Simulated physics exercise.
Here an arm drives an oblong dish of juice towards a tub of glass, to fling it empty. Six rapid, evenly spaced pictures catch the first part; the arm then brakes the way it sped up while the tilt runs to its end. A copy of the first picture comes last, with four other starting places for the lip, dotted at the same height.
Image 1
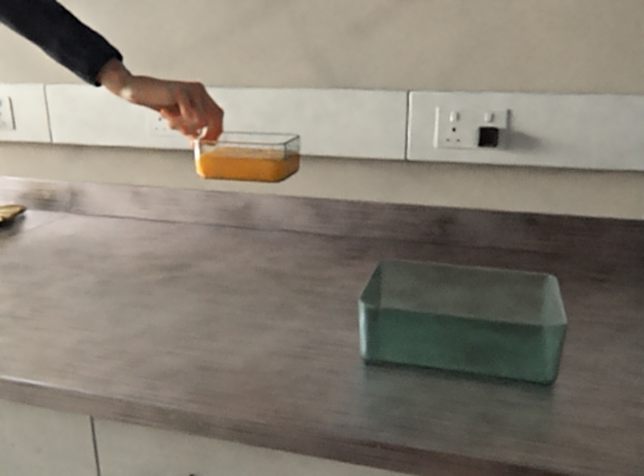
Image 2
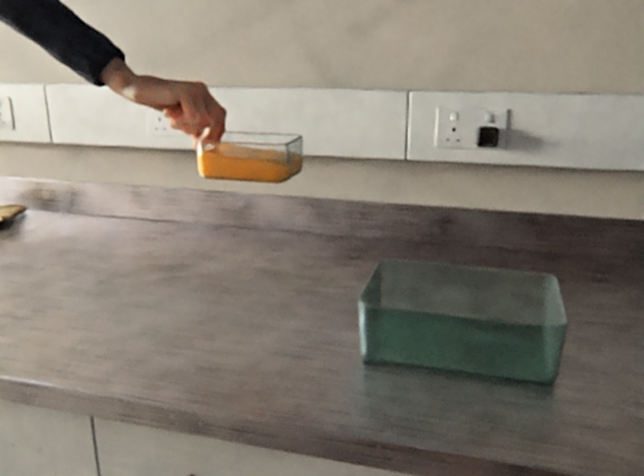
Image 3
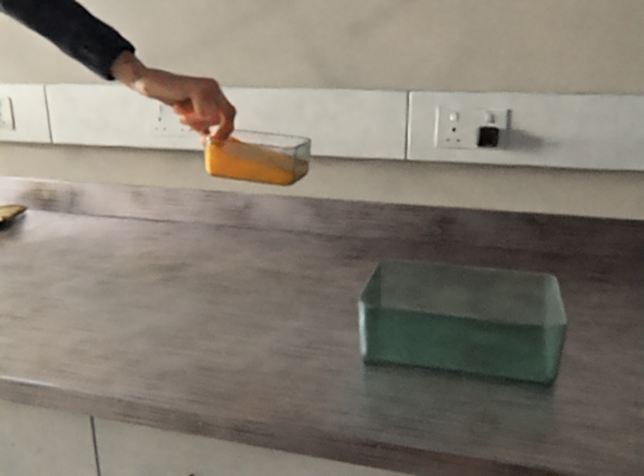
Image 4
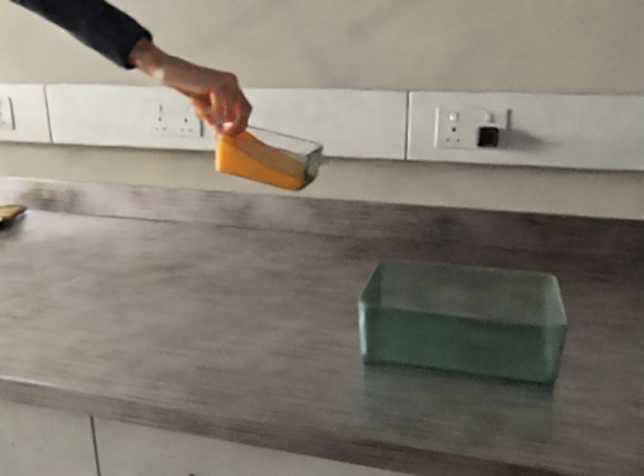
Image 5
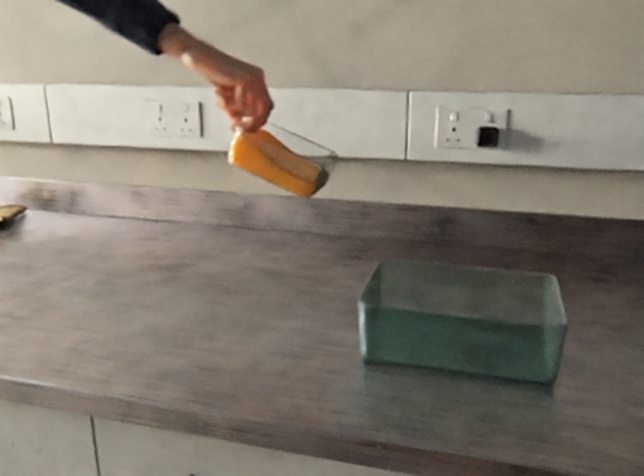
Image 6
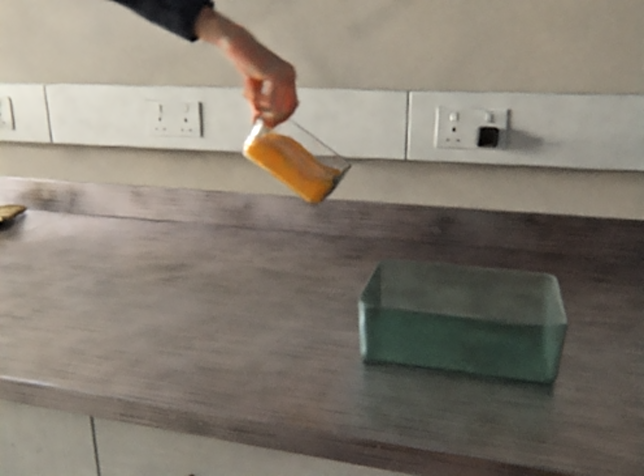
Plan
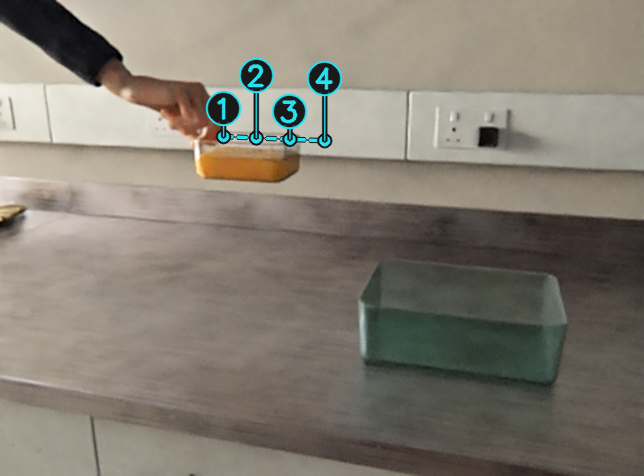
Hand carrying a glass dish of orange liquid rightward and tilting it steadily above a counter with a greenish glass tub.
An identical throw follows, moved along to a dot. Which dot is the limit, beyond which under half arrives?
Place 1 just does it.
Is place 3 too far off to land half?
No, not at all.
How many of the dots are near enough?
All four.
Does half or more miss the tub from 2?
No, not at all.
On the marked copy, 1 at (223, 136); 2 at (256, 137); 3 at (289, 139); 4 at (324, 140).
With 1, about 63 % lands in the tub, 31 % falls short and 5 % goes beside or beyond.
With 2, about 77 % lands in the tub, 17 % falls short and 6 % goes beside or beyond.
With 3, about 80 % lands in the tub, 9 % falls short and 12 % goes beside or beyond.
With 4, about 90 % lands in the tub, 6 % falls short and 4 % goes beside or beyond.
